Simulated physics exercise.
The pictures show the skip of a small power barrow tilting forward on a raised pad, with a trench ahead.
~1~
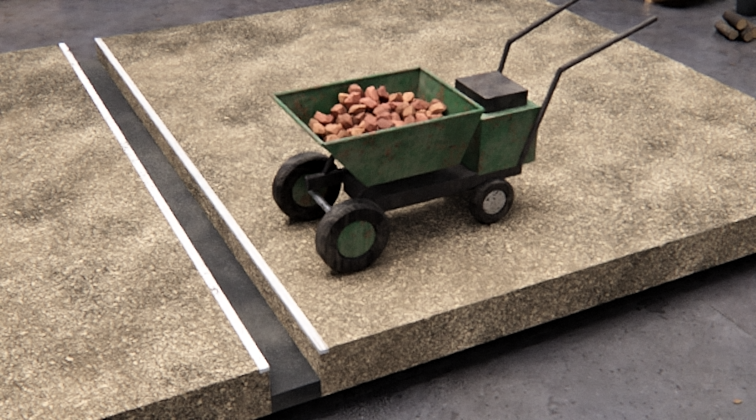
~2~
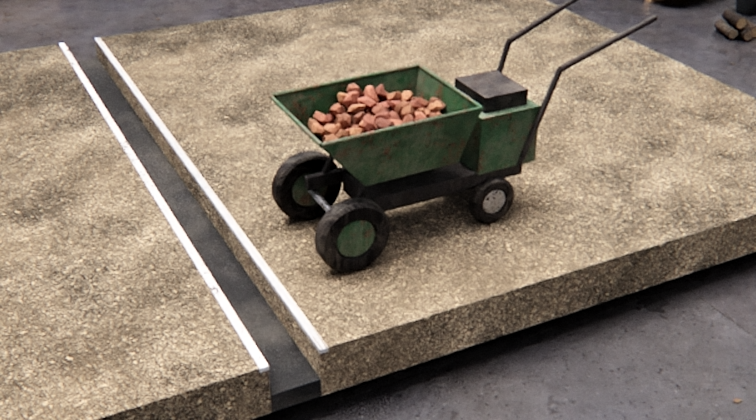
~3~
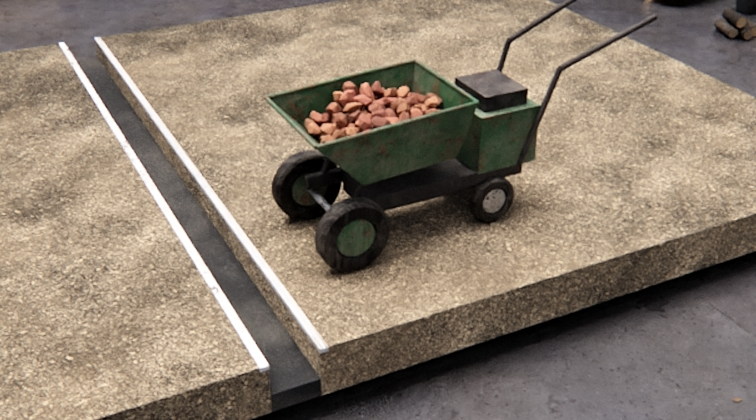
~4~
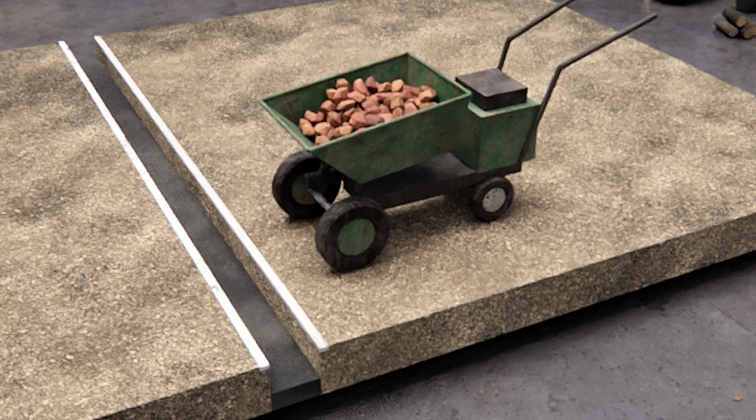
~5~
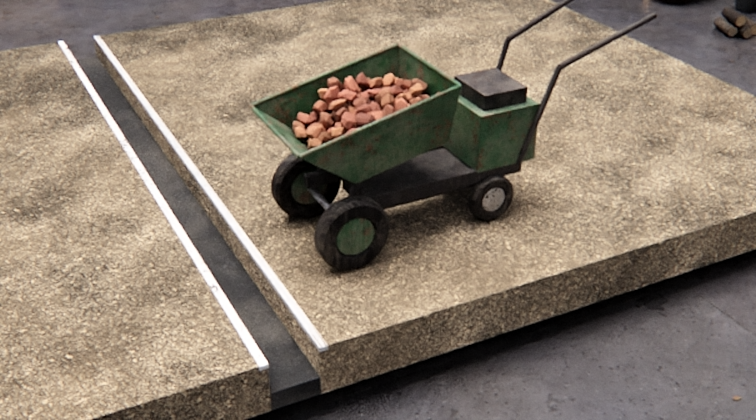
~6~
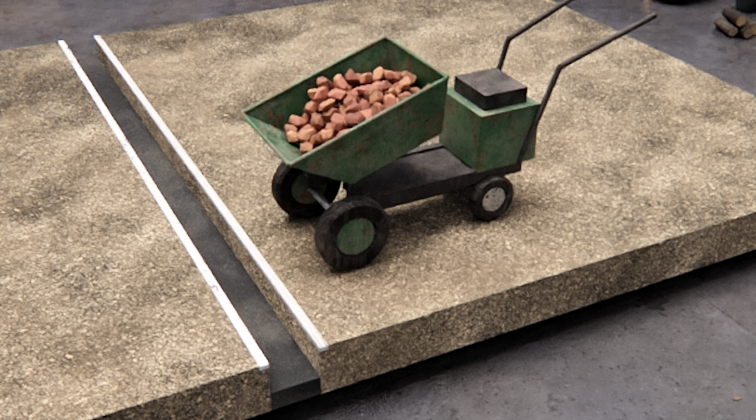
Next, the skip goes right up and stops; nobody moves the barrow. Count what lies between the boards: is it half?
It catches only the smaller part.
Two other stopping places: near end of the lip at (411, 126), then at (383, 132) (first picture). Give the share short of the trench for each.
Roughly 40 per cent, and 20 per cent.
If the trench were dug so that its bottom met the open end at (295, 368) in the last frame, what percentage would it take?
Close to 20 per cent.
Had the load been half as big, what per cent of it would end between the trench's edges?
Roughly 30 in a hundred.
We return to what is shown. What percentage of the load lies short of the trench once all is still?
It comes to 0 per cent or so.
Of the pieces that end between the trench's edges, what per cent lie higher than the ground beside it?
Roughly 10 in a hundred.
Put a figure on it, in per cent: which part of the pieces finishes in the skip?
Some 5 per cent.
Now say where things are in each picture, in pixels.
In the first picture, lip of the skip at (323, 145), level; top of the load at (384, 118), lumps of rubble; first edge of the trench at (298, 313); far edge at (241, 330), the trench under half as wide as the skip, and about half as deep as wide.
In the second picture, lip of the skip at (321, 145), level; top of the load at (393, 121).
In the third picture, lip of the skip at (316, 147), tipped barely; top of the load at (389, 119).
In the fourth picture, lip of the skip at (309, 151), tipped a little; top of the load at (391, 107).
In the fifth picture, lip of the skip at (300, 157), tipped a little; top of the load at (383, 103).
In the sixth picture, lip of the skip at (290, 165), tipped clearly; top of the load at (390, 95); first edge of the trench at (298, 311); far edge at (241, 327).
Soon, skip tipped steeply; all in the skip.
A while on, skip tipped right over; most in the skip; a small part in or heaped over the trench; a small part beyond it; a small part falling.
Towards the end, skip tipped right over; a small part in the skip; a small part in or heaped over the trench; most beyond it.
Finally, skip tipped right over; a small part in the skip; about a quarter in or heaped over the trench; about two thirds beyond it.
